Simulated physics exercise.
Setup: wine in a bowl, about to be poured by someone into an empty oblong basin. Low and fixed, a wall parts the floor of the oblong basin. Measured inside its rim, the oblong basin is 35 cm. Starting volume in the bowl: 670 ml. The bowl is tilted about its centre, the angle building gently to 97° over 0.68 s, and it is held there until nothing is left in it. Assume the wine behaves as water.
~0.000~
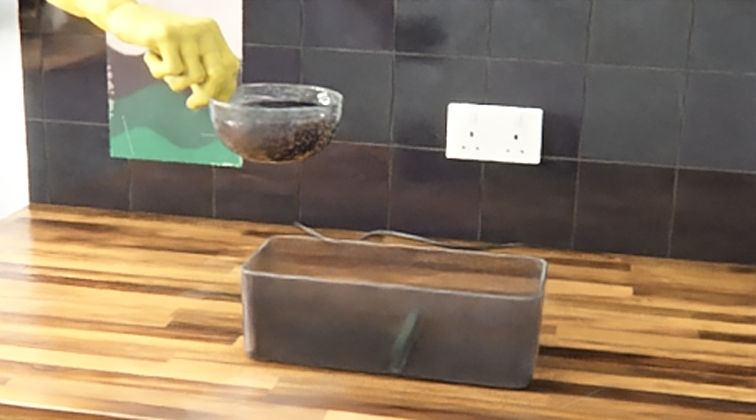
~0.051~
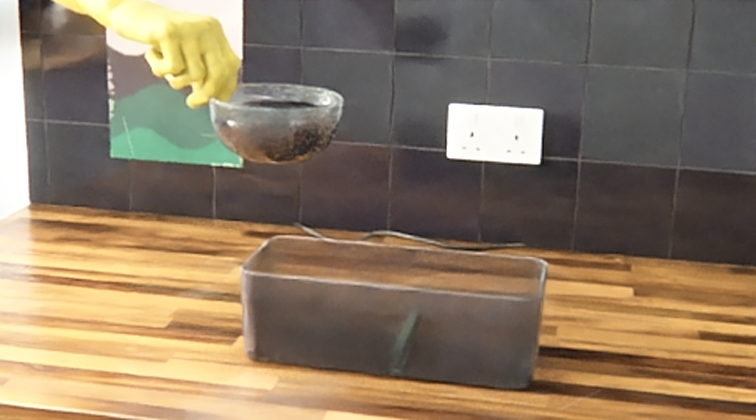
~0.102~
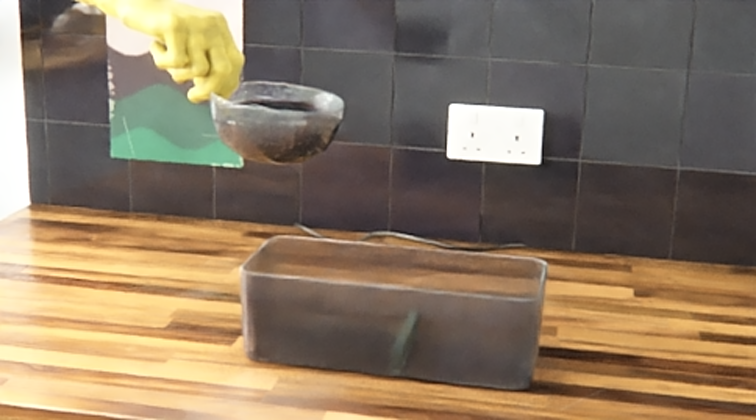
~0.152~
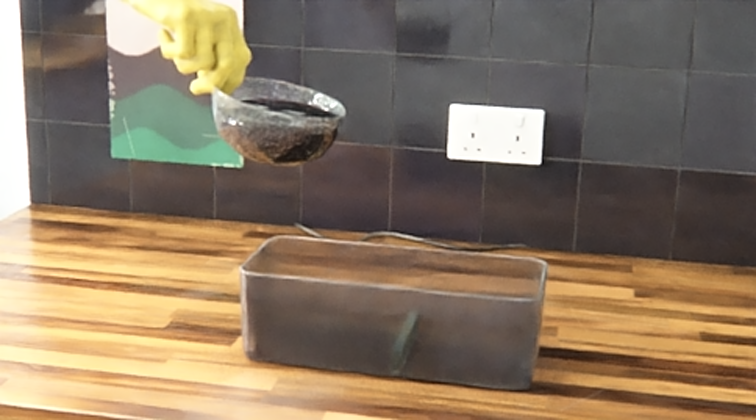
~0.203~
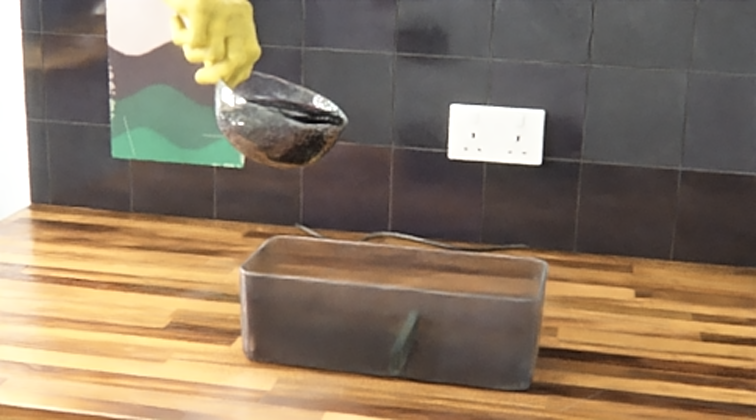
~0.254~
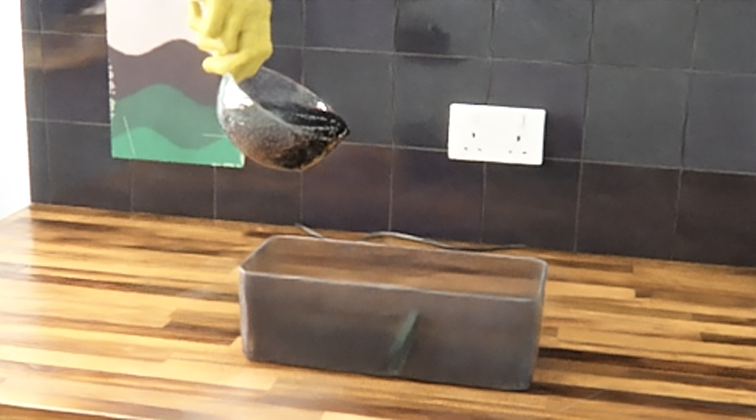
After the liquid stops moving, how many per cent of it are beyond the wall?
About 24 per cent.
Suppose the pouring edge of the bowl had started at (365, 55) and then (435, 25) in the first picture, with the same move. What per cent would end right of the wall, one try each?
Result: 55 per cent, then 75 per cent.
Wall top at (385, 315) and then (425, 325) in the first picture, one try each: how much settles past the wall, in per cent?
Some 45 in a hundred, then some 10 in a hundred.
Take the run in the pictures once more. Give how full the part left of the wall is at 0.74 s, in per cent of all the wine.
Roughly 76 percent.
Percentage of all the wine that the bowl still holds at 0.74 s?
Close to 2 percent of the whole amount.
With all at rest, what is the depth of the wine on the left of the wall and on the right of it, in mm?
I'd expect close to 20 mm on the left and close to 8 mm on the right.
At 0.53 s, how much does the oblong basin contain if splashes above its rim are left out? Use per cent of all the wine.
28 %, more or less.
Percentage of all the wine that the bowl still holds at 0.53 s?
Close to 22 in a hundred.
After 0.53 s the tilt is 86° and 21 per cent is still to pour, 26 is left of the wall and 3 right of it.
After 0.74 s the tilt is 97° and 2 per cent is still to pour, 76 is left of the wall and 15 right of it.
After 0.95 s the tilt is 97° and 0 per cent is still to pour, 76 is left of the wall and 21 right of it.
After 1.18 s the tilt is 97° and 0 per cent is still to pour, 73 is left of the wall and 24 right of it.
In the end 73 per cent lies left of the wall, 24 right of it and 3 outside.
